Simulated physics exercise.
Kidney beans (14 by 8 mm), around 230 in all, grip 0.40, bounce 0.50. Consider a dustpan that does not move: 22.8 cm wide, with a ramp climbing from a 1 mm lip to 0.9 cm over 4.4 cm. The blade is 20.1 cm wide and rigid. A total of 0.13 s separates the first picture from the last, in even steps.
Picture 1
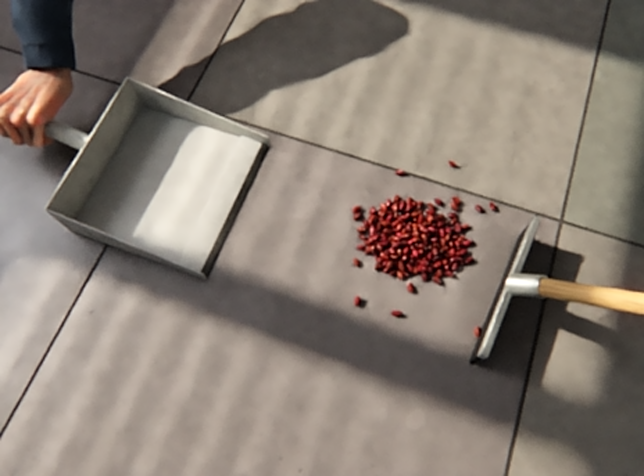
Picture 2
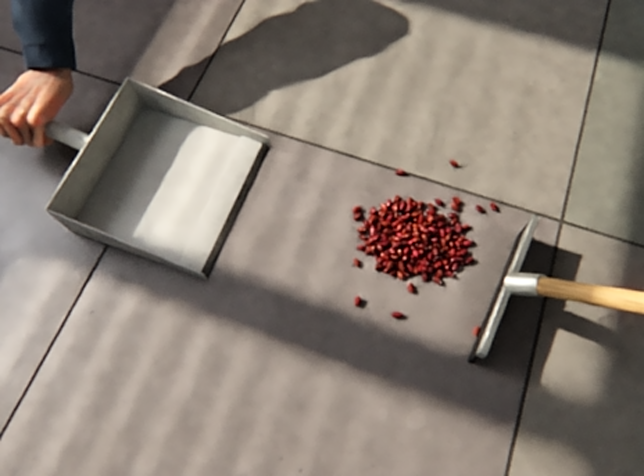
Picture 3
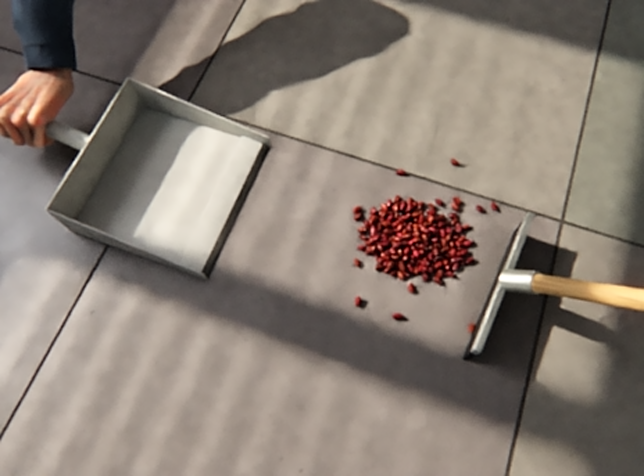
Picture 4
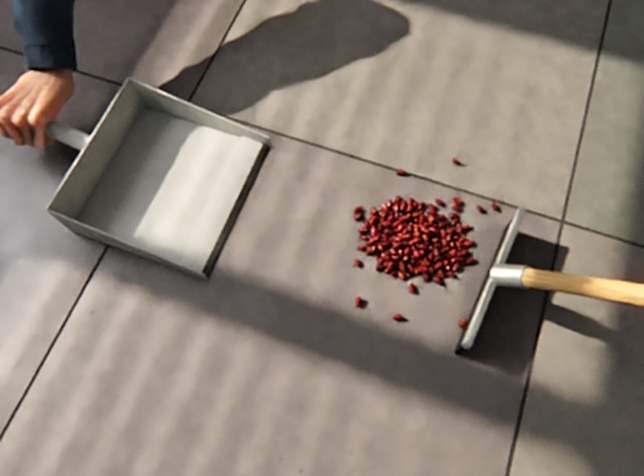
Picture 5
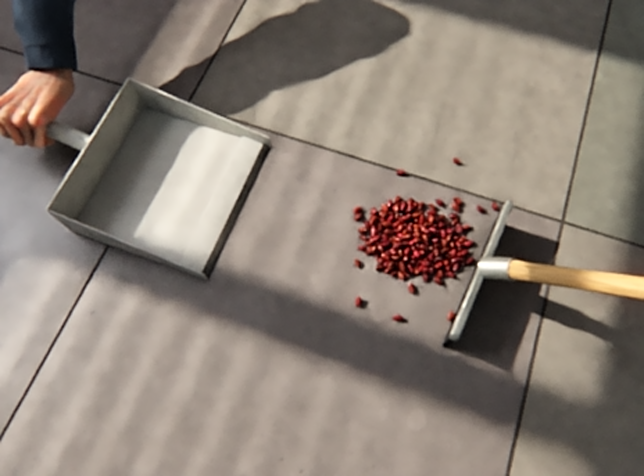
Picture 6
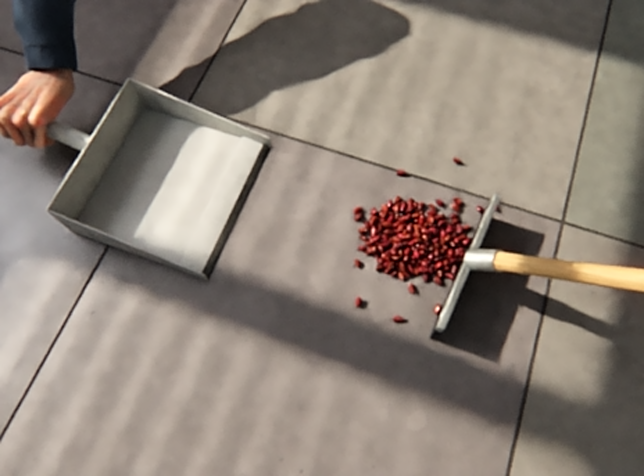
The clip shows a hand holding a metal dustpan still at left while a wooden-handled blade slides left across grey tiles, reaching the right edge of a pile of dark red beans and nudging a few, the pile otherwise unmoved.
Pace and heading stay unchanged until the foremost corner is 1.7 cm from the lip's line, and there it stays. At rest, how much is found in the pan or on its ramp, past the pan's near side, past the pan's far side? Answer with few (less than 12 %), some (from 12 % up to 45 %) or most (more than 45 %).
In the pan or on its ramp - some; past the pan's near side - few; past the pan's far side - some.
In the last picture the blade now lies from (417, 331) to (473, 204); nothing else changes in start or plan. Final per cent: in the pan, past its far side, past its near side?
Split: Pan = 50, far = 30, near = 0.
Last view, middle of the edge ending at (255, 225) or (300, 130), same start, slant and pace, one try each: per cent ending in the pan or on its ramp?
Roughly 30 % and 15 %.
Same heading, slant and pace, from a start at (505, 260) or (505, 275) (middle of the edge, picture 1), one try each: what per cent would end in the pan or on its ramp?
I'd put it near 20 per cent for the first and near 30 per cent for the second.
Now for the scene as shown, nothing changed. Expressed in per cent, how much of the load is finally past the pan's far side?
Roughly 40 per cent.
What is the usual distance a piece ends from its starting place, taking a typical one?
Roughly 30 centimetres.
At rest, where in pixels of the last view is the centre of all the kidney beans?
Near (255, 156).
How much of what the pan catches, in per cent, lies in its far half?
80 per cent.
Then, 0.21 s after the last picture, middle of the blade 17 cm from the lip; 0 % over the lip, far side 20 %, near side 0 %.
Then, 0.35 s after the last picture, middle of the blade 7 cm from the lip; 0 % over the lip, far side 35 %, near side 0 %.
Then, 0.61 s after the last picture, middle of the blade 3 cm from the lip; 40 % over the lip, far side 40 %, near side 0 %.
In the end, pan 35 %, near side 0 %, far side 40 %, in front of the lip or behind the blade 25 %.
